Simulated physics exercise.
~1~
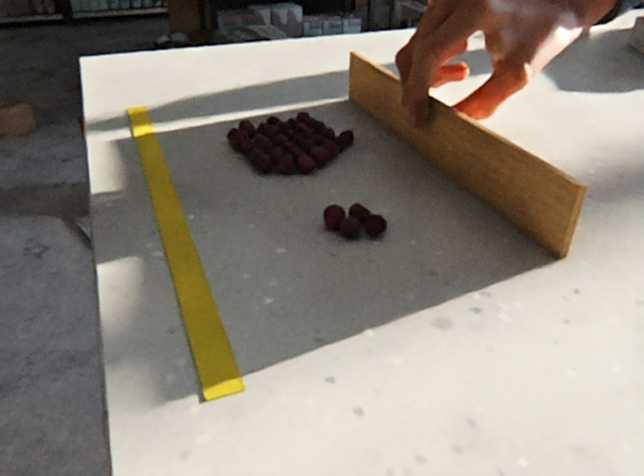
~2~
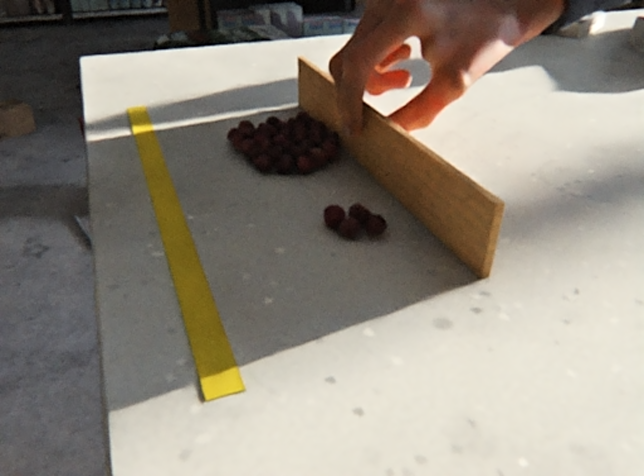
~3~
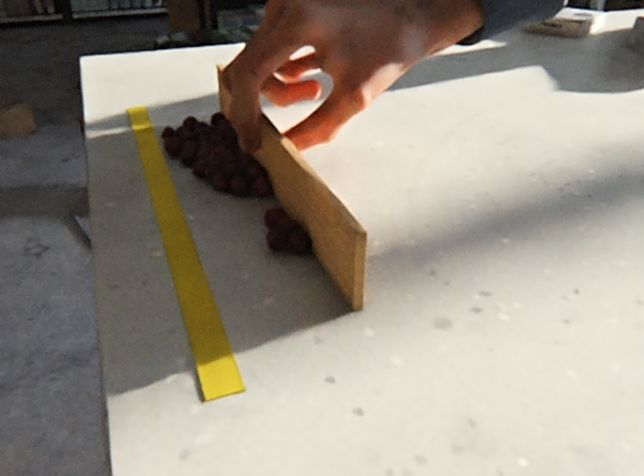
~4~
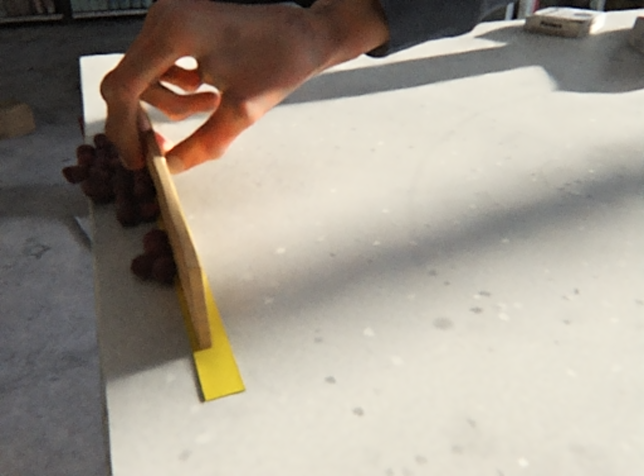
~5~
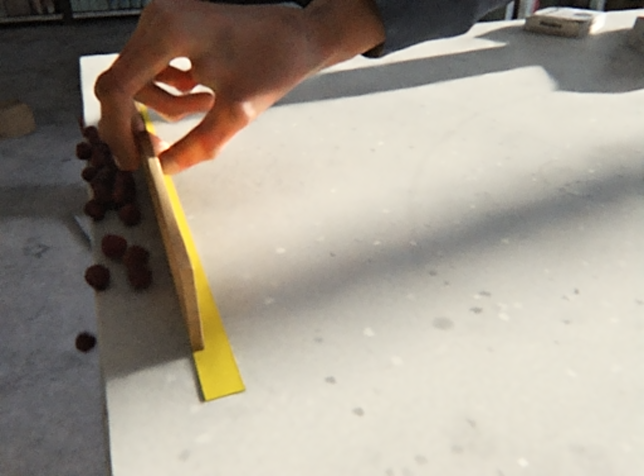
On a pale speckled tabletop in patchy sunlight, a hand holds a thin wooden-looking board upright to the right of two groups of small dark red balls, a large cluster farther back and a handful nearer. A yellow strip of tape lies to their left, close to the table's edge. The hand slides the board left until it reaches the large cluster, then gathers both groups and pushes them toward the tape. The board stops over the tape, with balls crowded beyond it. Finally, the balls spread apart, several from the far group past the table's left edge.
